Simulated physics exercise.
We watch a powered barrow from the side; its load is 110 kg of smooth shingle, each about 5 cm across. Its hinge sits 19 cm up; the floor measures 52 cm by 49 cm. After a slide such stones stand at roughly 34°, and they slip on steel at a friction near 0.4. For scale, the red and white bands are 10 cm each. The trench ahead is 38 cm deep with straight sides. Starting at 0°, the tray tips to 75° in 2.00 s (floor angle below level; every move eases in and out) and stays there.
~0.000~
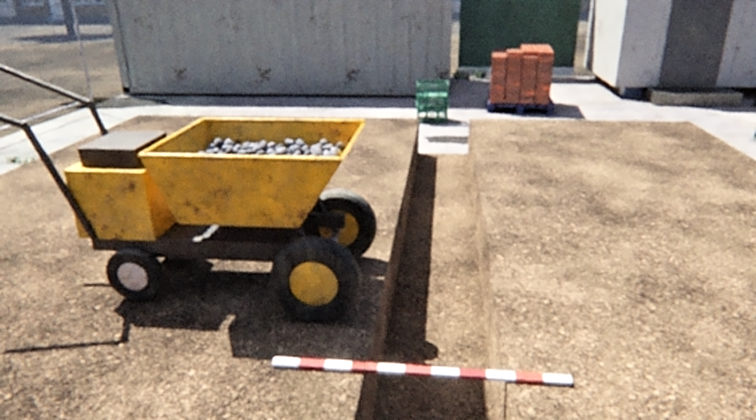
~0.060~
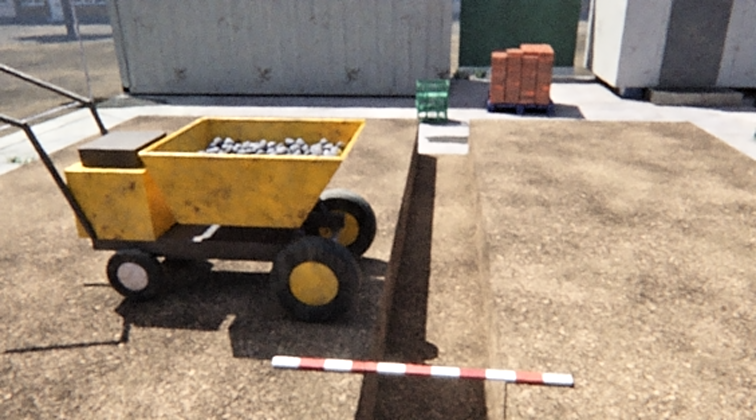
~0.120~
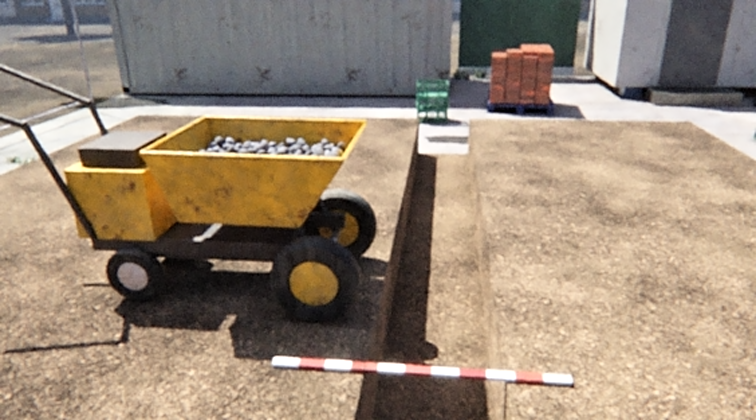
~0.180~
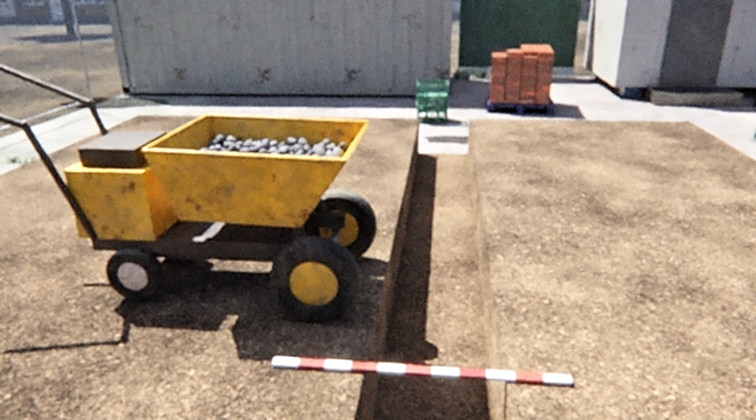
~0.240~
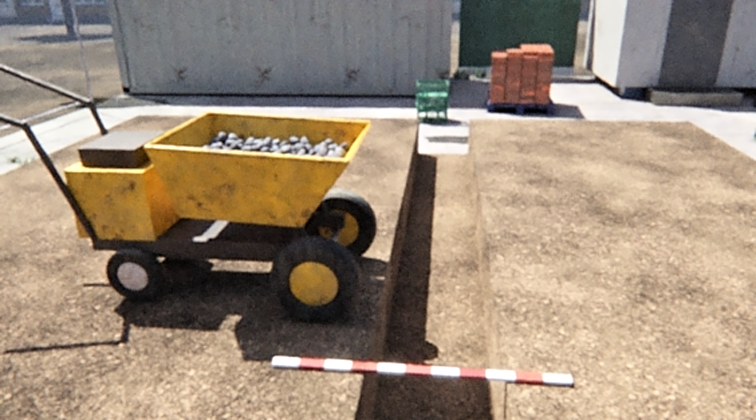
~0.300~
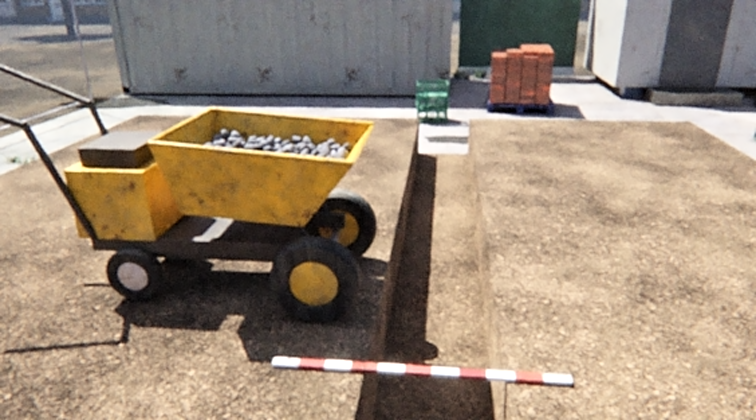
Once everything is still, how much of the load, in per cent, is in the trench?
Some 68 per cent of it.
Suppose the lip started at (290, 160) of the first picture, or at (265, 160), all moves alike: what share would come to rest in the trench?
About 100 and 100 per cent.
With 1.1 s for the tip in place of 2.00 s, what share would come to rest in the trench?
In that case some 55 per cent.
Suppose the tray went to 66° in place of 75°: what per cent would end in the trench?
In that case some 75 per cent.
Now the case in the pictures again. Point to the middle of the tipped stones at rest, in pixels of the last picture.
Near (473, 347).
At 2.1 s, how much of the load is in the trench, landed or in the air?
Some 40 per cent.
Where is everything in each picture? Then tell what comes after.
The tray is at 0°, its lip at (341, 160); the top of the load is at (260, 151), in the first frame.
The tray is at 0°, its lip at (342, 160); the top of the load is at (261, 150); the stones move at 0.1 m/s on average, in the second frame.
Lip at (343, 161), floor tilted 1°, highest stones at (247, 151); the stones move at 0.1 m/s on average, in the third frame.
Lip at (346, 161), floor tilted 2°, highest stones at (249, 150); the stones move at 0.2 m/s on average, in the fourth frame.
Lip at (349, 162), floor tilted 3°, highest stones at (248, 148); the stones move at 0.2 m/s on average, in the fifth frame.
The tray is at 5°, its lip at (353, 163); the top of the load is at (243, 144); the stones move at 0.2 m/s on average, in the sixth frame.
After 1.5 s the floor is at 63°; 98 % in the tray, 2 % in the trench; the foremost stones are at (468, 254).
After 2.1 s the floor is at 75°; 37 % in the tray, 38 % in the trench, 26 % past the trench; the foremost stones are at (611, 308).
After 2.5 s the floor is at 75°; 14 % in the tray, 54 % in the trench, 32 % past the trench; the foremost stones are at (664, 309).
After 4.4 s the floor is at 75°; 0 % in the tray, 68 % in the trench, 32 % past the trench; the foremost stones are at (676, 306).
